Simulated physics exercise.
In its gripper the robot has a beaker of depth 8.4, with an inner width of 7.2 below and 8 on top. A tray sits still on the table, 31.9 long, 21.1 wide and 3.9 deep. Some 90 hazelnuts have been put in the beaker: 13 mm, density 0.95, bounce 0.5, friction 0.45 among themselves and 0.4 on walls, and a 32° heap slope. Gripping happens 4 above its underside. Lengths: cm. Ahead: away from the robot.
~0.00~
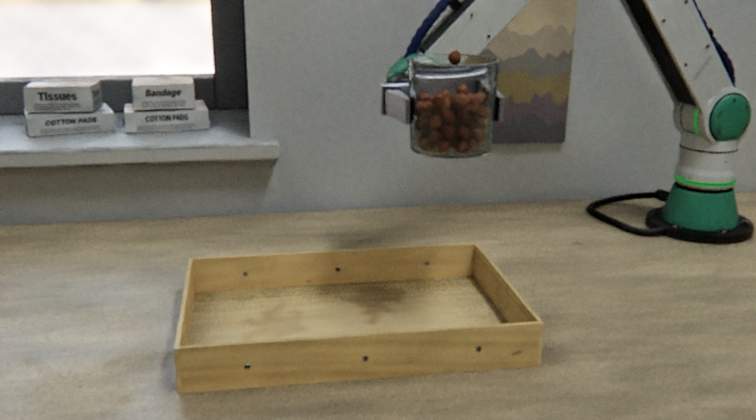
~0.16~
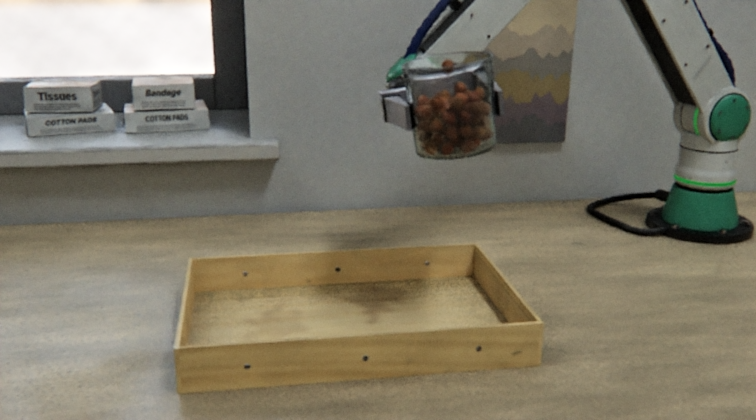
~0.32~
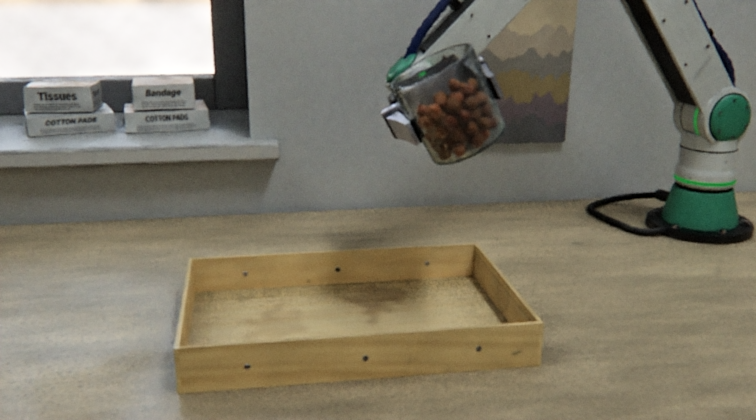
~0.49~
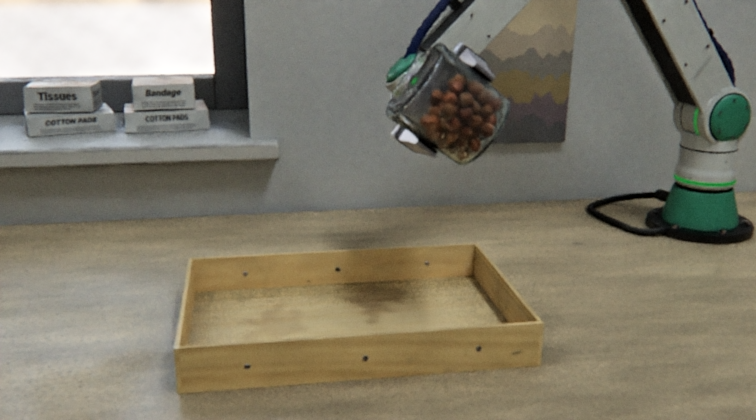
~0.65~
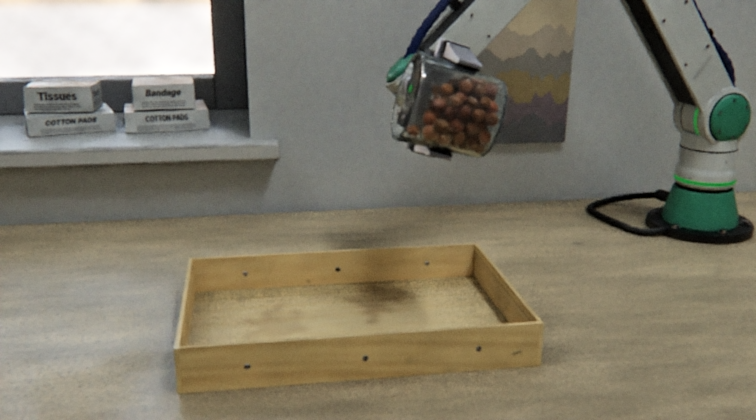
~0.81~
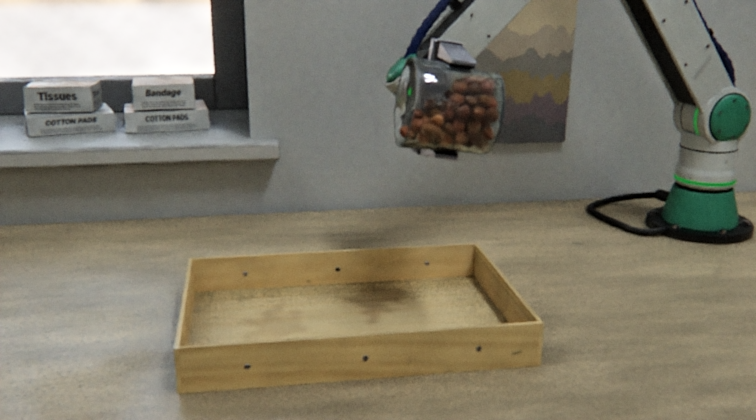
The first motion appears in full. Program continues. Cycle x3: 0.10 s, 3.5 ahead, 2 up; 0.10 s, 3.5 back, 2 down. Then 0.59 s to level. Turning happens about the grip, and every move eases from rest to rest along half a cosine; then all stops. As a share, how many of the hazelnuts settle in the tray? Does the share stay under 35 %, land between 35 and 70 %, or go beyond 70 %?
It goes beyond 70 %.
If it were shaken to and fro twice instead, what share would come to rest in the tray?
It would then be around 85 per cent.
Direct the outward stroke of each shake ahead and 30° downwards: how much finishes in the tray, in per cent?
Close to 55 in a hundred.
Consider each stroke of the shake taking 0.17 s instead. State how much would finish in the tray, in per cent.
65 %.
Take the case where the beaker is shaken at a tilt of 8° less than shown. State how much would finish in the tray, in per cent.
It would be near 85 per cent.
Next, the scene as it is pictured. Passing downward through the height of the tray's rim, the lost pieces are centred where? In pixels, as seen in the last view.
Near (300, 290).
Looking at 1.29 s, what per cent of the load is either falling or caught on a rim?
2 per cent.
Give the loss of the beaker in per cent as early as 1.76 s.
Share out: Near 95 %.
After 1.29 s, tilted 81° forward, highest piece 22 above the table; 77 in the tray, 14 in the beaker, 2 in flight or on a rim.
After 1.76 s, tilted 28° forward, highest piece 20 above the table; 86 in the tray, 6 in the beaker, 1 on the table or floor.
After 2.20 s, level, highest piece 20 above the table; 86 in the tray, 6 in the beaker, 1 on the table or floor.
After 3.25 s, level, highest piece 20 above the table; 86 in the tray, 6 in the beaker, 1 on the table or floor.
In the end, 86 in the tray, 6 in the beaker, 1 on the table or floor. That is 92 % in the tray.
